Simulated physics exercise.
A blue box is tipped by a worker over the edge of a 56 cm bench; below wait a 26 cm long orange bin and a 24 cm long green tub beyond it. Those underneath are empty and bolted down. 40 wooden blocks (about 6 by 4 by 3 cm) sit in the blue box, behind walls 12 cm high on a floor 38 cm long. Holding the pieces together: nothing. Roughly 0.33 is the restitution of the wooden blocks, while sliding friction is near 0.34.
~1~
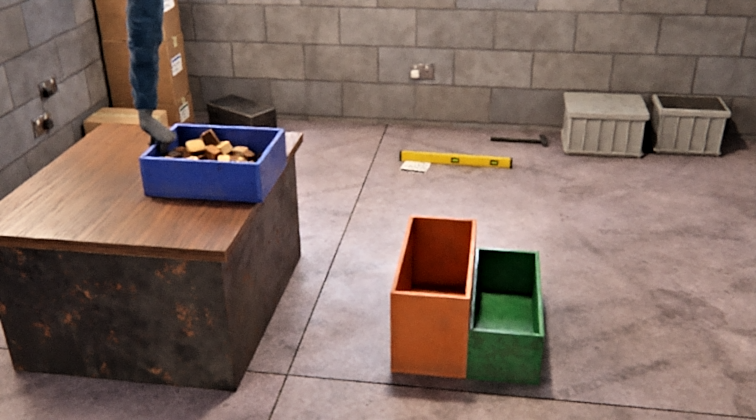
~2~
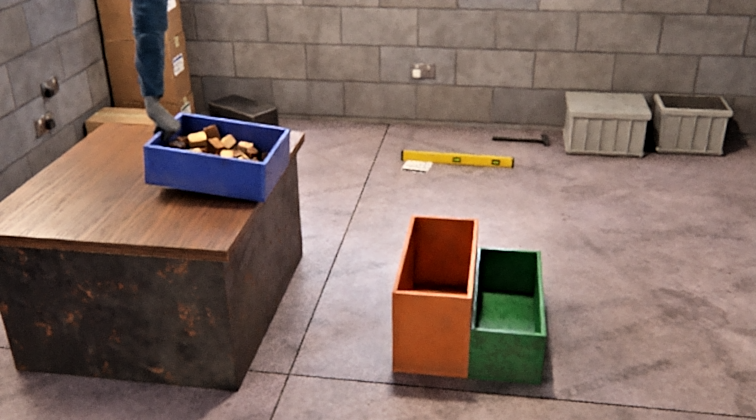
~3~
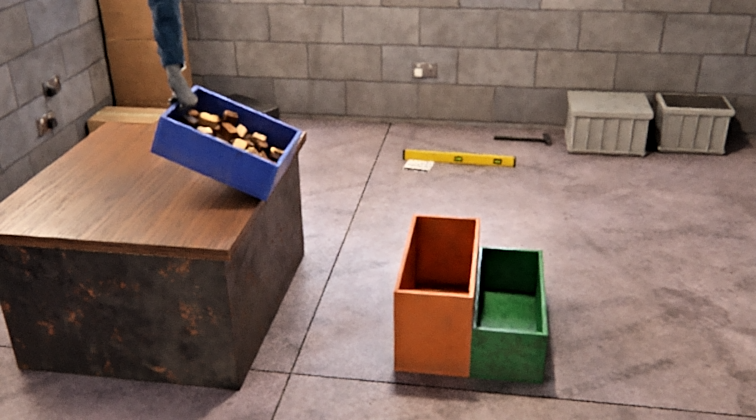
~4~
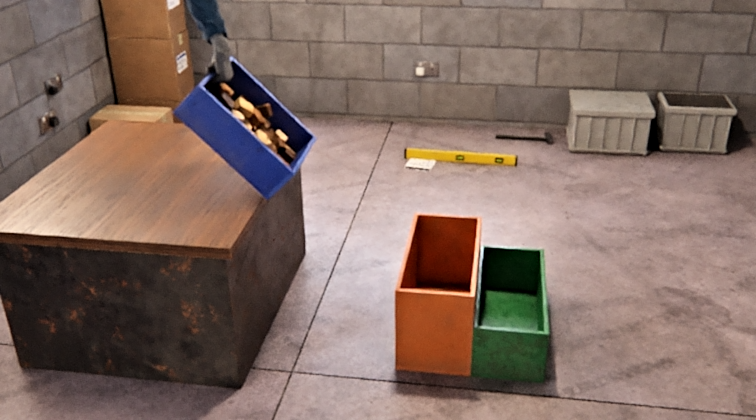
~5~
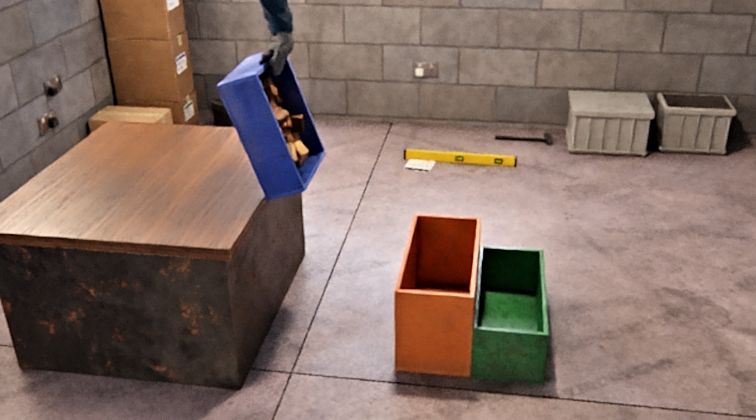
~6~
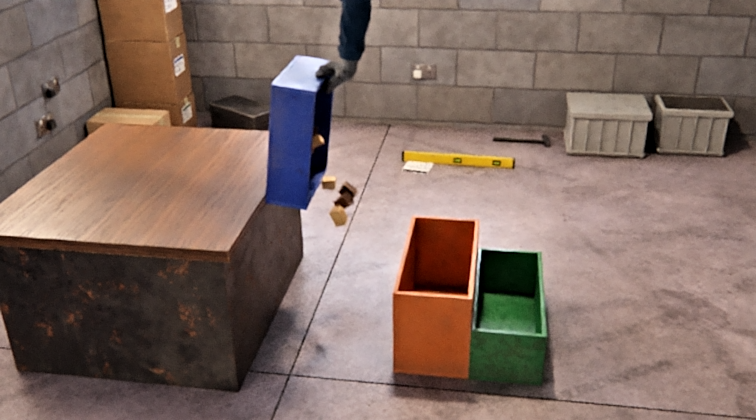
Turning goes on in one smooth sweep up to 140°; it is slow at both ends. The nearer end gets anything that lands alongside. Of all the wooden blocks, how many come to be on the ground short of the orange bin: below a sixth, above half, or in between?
The ground short of the orange bin ends up with the majority of the load.
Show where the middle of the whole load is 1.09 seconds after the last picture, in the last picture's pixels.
Around (379, 316).
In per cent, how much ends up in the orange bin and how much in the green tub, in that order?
About 0 and 0 per cent.
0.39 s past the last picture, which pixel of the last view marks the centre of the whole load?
Near pixel (359, 223).
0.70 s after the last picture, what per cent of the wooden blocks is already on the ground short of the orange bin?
90 % by then.
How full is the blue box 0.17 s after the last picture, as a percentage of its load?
Around 80 per cent of the load.
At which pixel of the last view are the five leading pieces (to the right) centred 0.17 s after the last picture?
Somewhere near pixel (374, 271).
Then, 0.17 s after the last picture, tilt 114°; 33 still in the blue box, 3 on the ground short of the orange bin and 4 in the air.
Then, 0.39 s after the last picture, tilt 131°; 6 still in the blue box, 7 on the ground short of the orange bin and 27 in the air.
Then, 0.70 s after the last picture, tilt 140°; 1 in the orange bin, 36 on the ground short of the orange bin and 3 in the air.
Outcome (1.09 s after the last picture), 1 in the orange bin and 39 on the ground short of the orange bin. Asked share, 39 of 40, 98 per cent.
